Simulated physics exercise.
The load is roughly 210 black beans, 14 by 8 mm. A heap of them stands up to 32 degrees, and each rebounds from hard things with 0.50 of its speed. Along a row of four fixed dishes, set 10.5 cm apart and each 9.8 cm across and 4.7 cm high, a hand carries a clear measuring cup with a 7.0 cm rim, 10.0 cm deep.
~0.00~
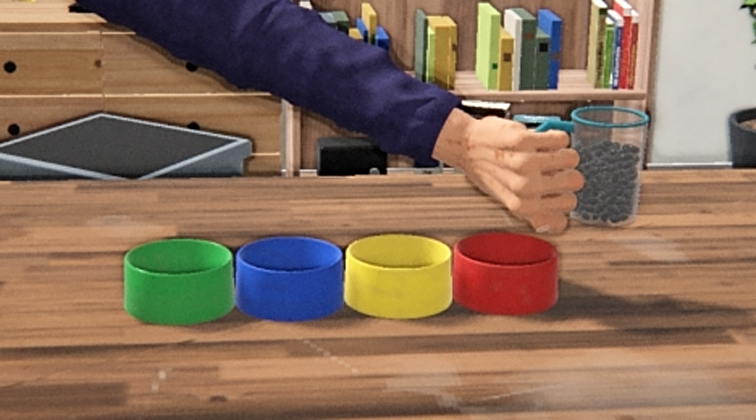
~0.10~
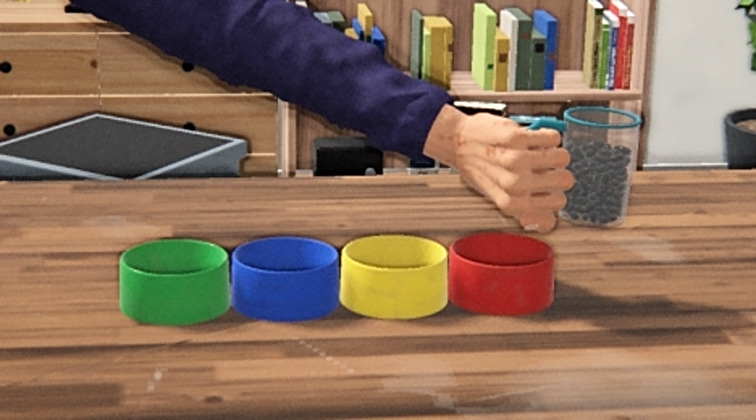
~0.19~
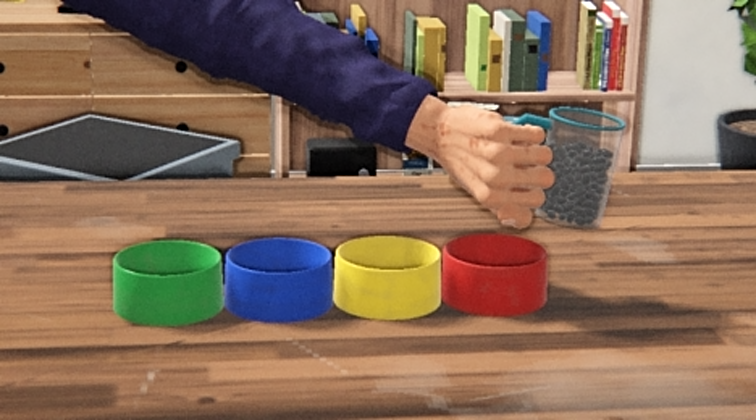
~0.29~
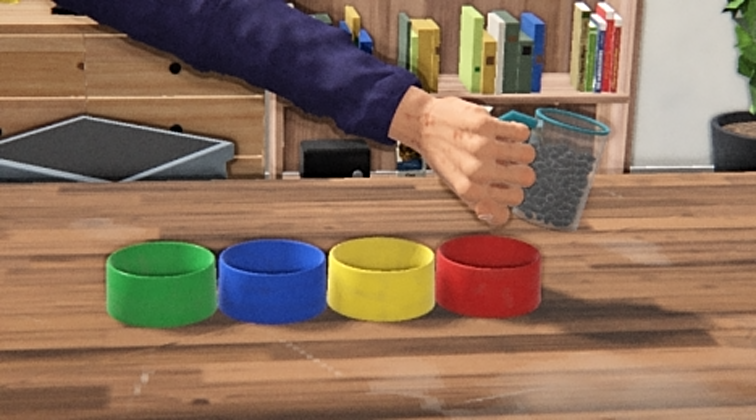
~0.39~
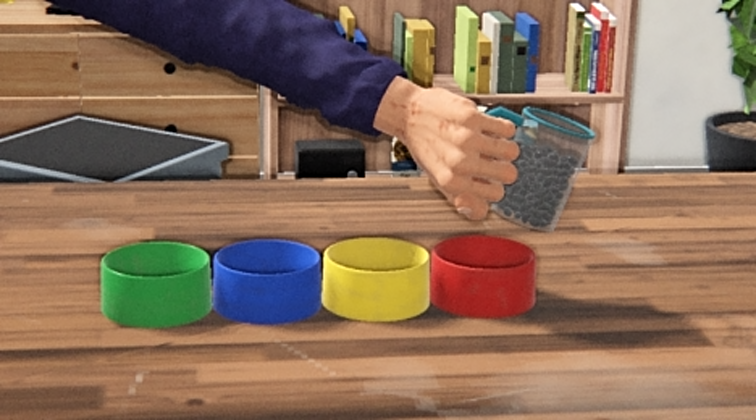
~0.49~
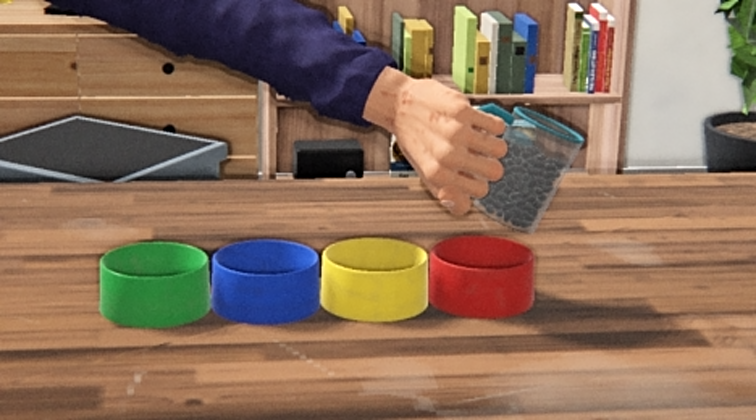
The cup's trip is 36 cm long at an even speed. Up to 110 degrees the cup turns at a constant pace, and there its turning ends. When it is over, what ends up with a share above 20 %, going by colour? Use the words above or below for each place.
Red dish: Below; blue dish: Above; green dish: Below; yellow dish: Above; counter: Below.
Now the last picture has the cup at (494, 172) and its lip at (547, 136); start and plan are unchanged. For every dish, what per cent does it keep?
The red dish keeps 0, the blue one 100, the green one 0 and the yellow one 0.
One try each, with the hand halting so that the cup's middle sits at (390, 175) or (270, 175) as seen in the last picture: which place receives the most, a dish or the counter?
Try 1 - red; try 2 - yellow.
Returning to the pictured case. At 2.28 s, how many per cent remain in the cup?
Roughly 55 per cent.
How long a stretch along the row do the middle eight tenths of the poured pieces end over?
That stretch measures near 12 centimetres.
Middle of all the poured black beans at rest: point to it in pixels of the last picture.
About (347, 288).
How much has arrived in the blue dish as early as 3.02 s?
So far, roughly 25 per cent.
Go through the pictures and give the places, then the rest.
Cup at (606, 167), tilt 0 degrees, lip at (646, 117), moved 0.0 cm; middle of the pieces at (601, 183); red dish at (506, 250); yellow dish at (399, 252); blue dish at (290, 255); green dish at (179, 257), in the first frame.
Cup at (597, 168), tilt 2 degrees, lip at (638, 119), moved 0.5 cm; middle of the pieces at (591, 184), in the second frame.
Cup at (578, 169), tilt 7 degrees, lip at (622, 123), moved 1.7 cm; middle of the pieces at (571, 184), in the third frame.
Cup at (559, 171), tilt 13 degrees, lip at (607, 129), moved 3.0 cm; middle of the pieces at (550, 186), in the fourth frame.
Cup at (541, 171), tilt 18 degrees, lip at (592, 134), moved 4.3 cm; middle of the pieces at (531, 185), in the fifth frame.
Cup at (526, 172), tilt 23 degrees, lip at (581, 139), moved 5.5 cm; middle of the pieces at (515, 185); red dish at (482, 253); yellow dish at (375, 256); blue dish at (266, 258); green dish at (154, 260). The cup turns about 55 degrees a second and travels 13 cm a second, in the sixth frame.
After 1.56 s, tilt 81 degrees; cup holds 100 %.
Then, at 2.28 s, tilt 110 degrees; cup holds 55 %, yellow 45 %.
After 3.02 s, tilt 110 degrees; cup holds 10 %, blue 25 %, yellow 60 %.
In the end, at 3.9 s, red 0 %, blue 35 %, green 0 %, yellow 60 %, counter 5 %.
